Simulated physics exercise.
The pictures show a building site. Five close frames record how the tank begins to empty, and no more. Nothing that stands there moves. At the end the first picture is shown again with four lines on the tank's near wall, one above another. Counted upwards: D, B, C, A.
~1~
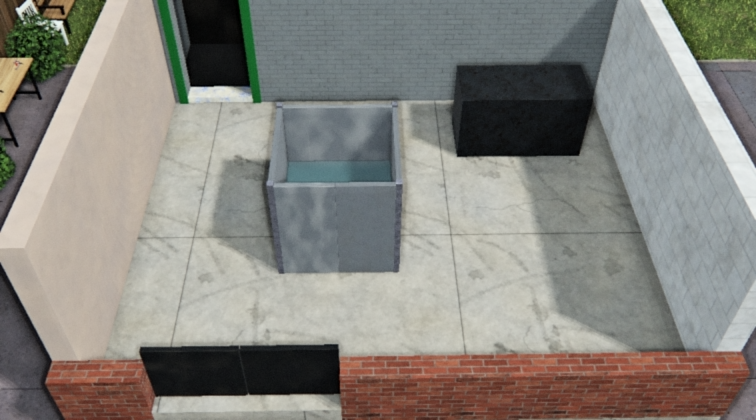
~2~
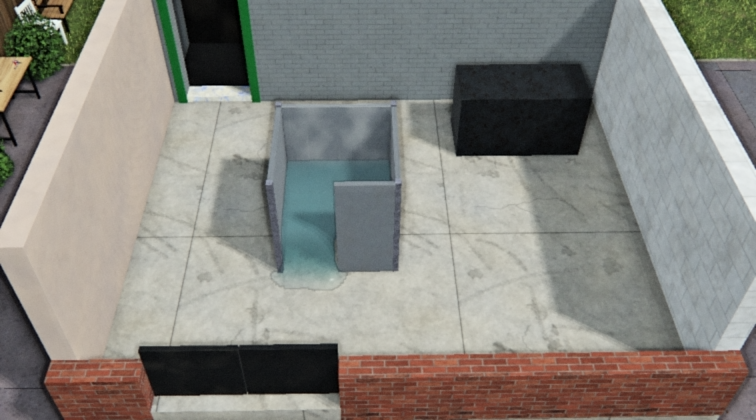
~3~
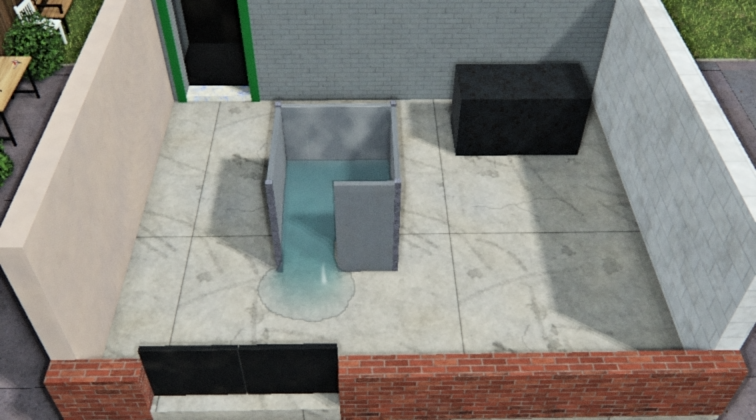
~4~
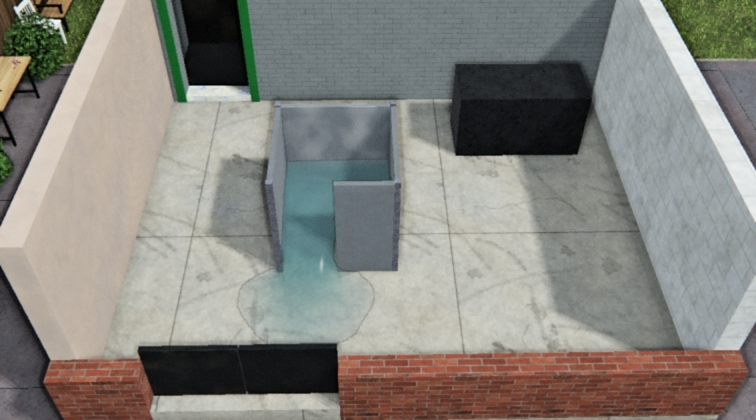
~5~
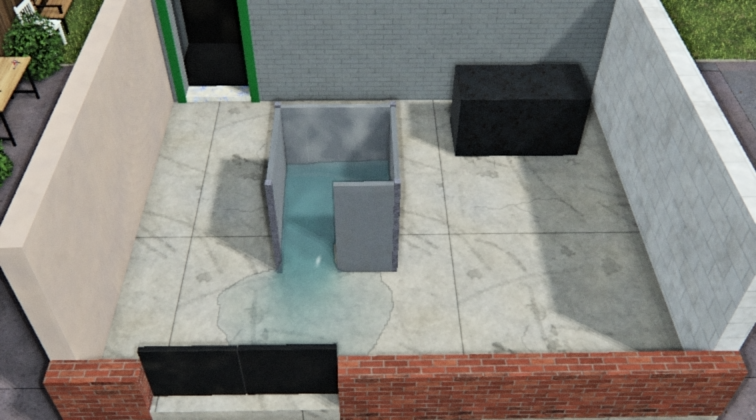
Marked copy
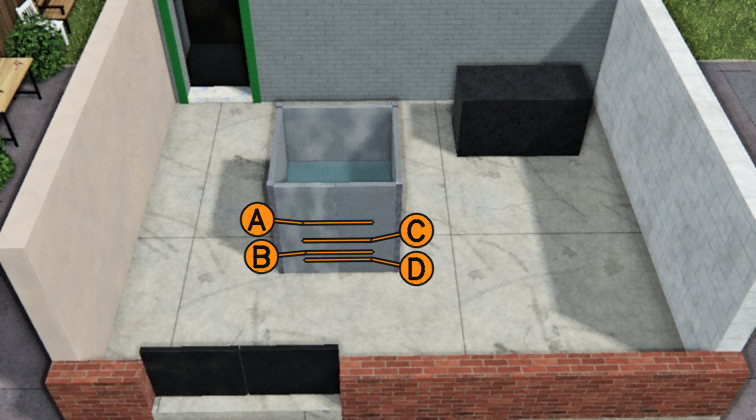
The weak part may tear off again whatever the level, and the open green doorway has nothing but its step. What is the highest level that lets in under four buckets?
A will do.
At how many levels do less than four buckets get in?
All of the four.
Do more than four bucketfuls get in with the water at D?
No.
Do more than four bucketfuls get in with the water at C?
No, that is safe.
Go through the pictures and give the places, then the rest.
The first frame shows water in the tank at rest, its middle at (338, 195); foot of the green doorway at (221, 102); shut gate at (242, 355).
In the second frame, 1 % of the ground under water, visible out to (279, 278).
In the third frame, 2 % of the ground under water, visible out to (320, 312).
In the fourth frame, 5 % of the ground under water, visible out to (258, 312).
In the fifth frame, 8 % of the ground under water, visible out to (235, 313).
In orange, A at (337, 222); B at (338, 252); C at (337, 240); D at (338, 259); from the bottom up D, B, C, A.
Choosing A, a splash gets over, under a bucket.
Choosing B, nothing gets over.
Choosing C, nothing gets over.
Choosing D, nothing gets over.
